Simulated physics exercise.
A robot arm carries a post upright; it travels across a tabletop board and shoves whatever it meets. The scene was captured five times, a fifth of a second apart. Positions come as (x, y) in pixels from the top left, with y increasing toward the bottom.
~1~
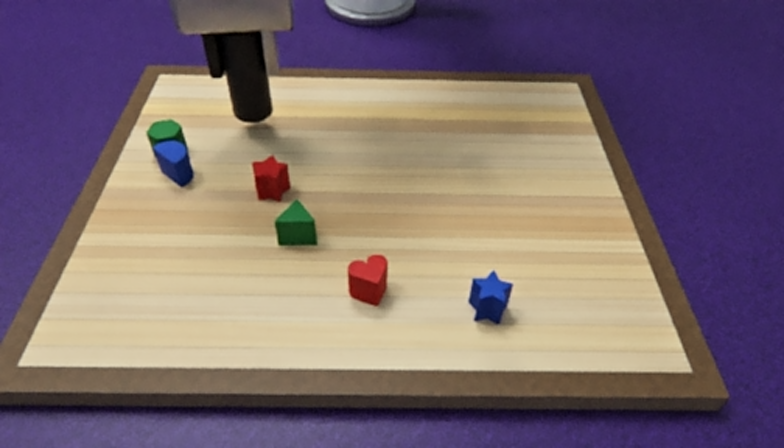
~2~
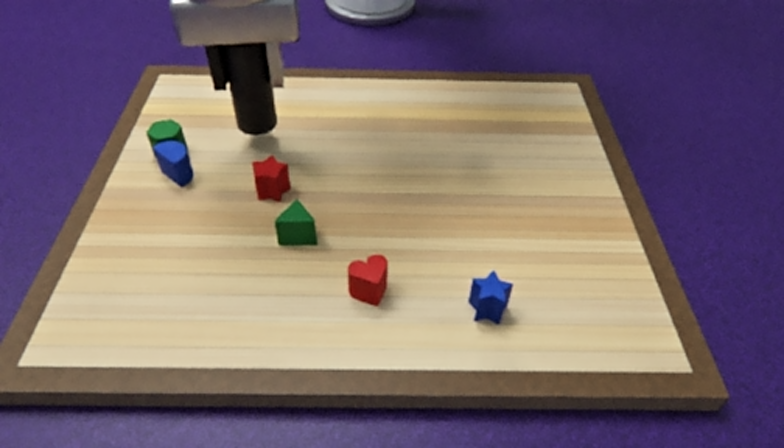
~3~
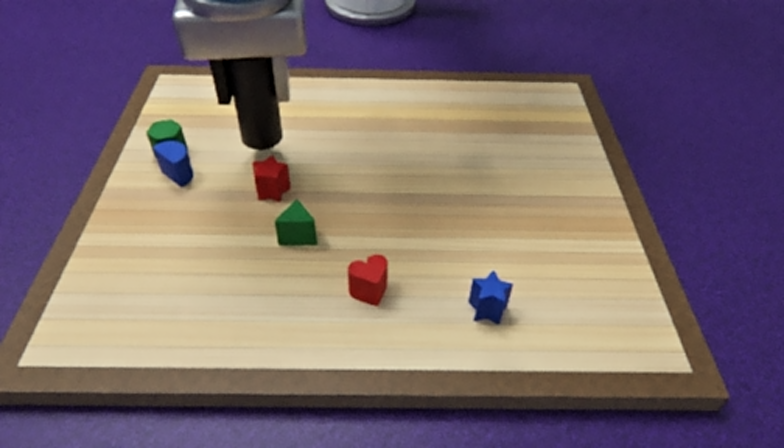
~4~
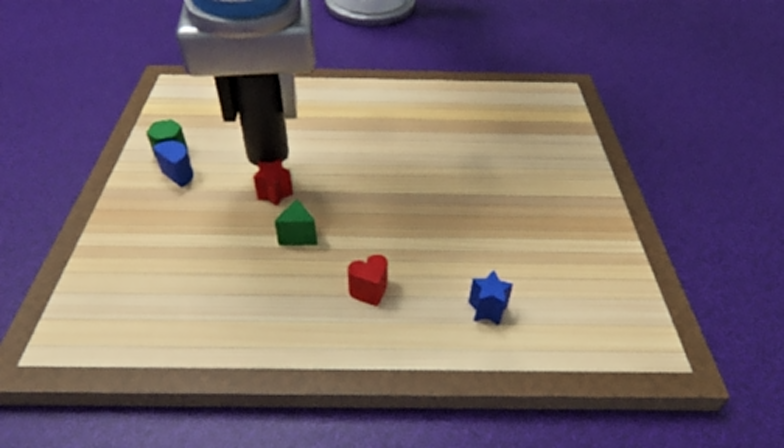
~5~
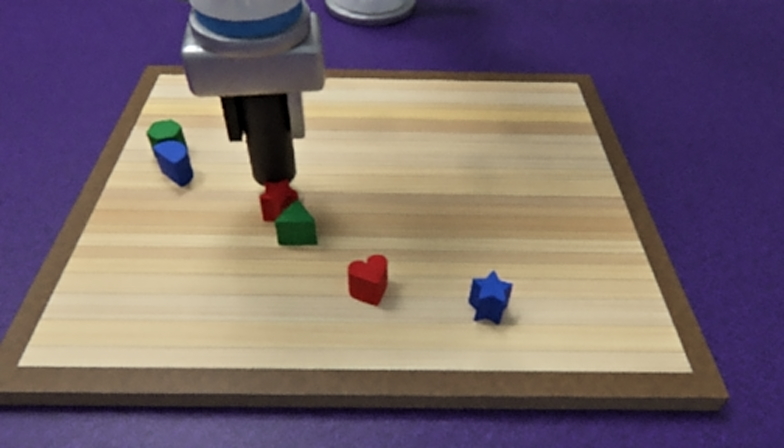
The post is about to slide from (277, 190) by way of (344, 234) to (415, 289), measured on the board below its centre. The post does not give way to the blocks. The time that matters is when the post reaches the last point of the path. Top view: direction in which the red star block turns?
Seen from above, clockwise.
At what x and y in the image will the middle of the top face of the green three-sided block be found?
Located at (294, 249).
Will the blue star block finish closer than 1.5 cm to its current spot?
In short: Yes.
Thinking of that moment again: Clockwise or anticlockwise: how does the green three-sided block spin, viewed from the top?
It spins clockwise.
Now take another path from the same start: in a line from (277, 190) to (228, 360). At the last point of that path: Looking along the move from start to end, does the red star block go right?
It seems not.
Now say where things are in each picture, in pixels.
The first picture shows post's lower end at (253, 112); red star block at (269, 167); green three-sided block at (295, 213); red heart at (369, 268); blue star block at (493, 286).
The second picture shows post at (257, 124); blocks still.
The third picture shows post at (262, 138); blocks still.
The fourth picture shows post at (268, 154); red star block at (271, 169).
The fifth picture shows post at (275, 173); red star block at (278, 190); green three-sided block at (295, 213); red heart at (369, 268); blue star block at (493, 286).
What follows on the original path. One third of the way, post at (320, 201); red star block at (302, 219), turned 35° clockwise; green three-sided block at (299, 241), turned 45° clockwise.
Two thirds of the way, post at (368, 234); red star block at (312, 227), turned 70° clockwise; green three-sided block at (294, 249), turned 70° clockwise.
At the end, post at (417, 272); red star block at (312, 227), turned 70° clockwise; green three-sided block at (294, 249), turned 70° clockwise; red heart at (381, 280), turned 80° clockwise; blue star block still.
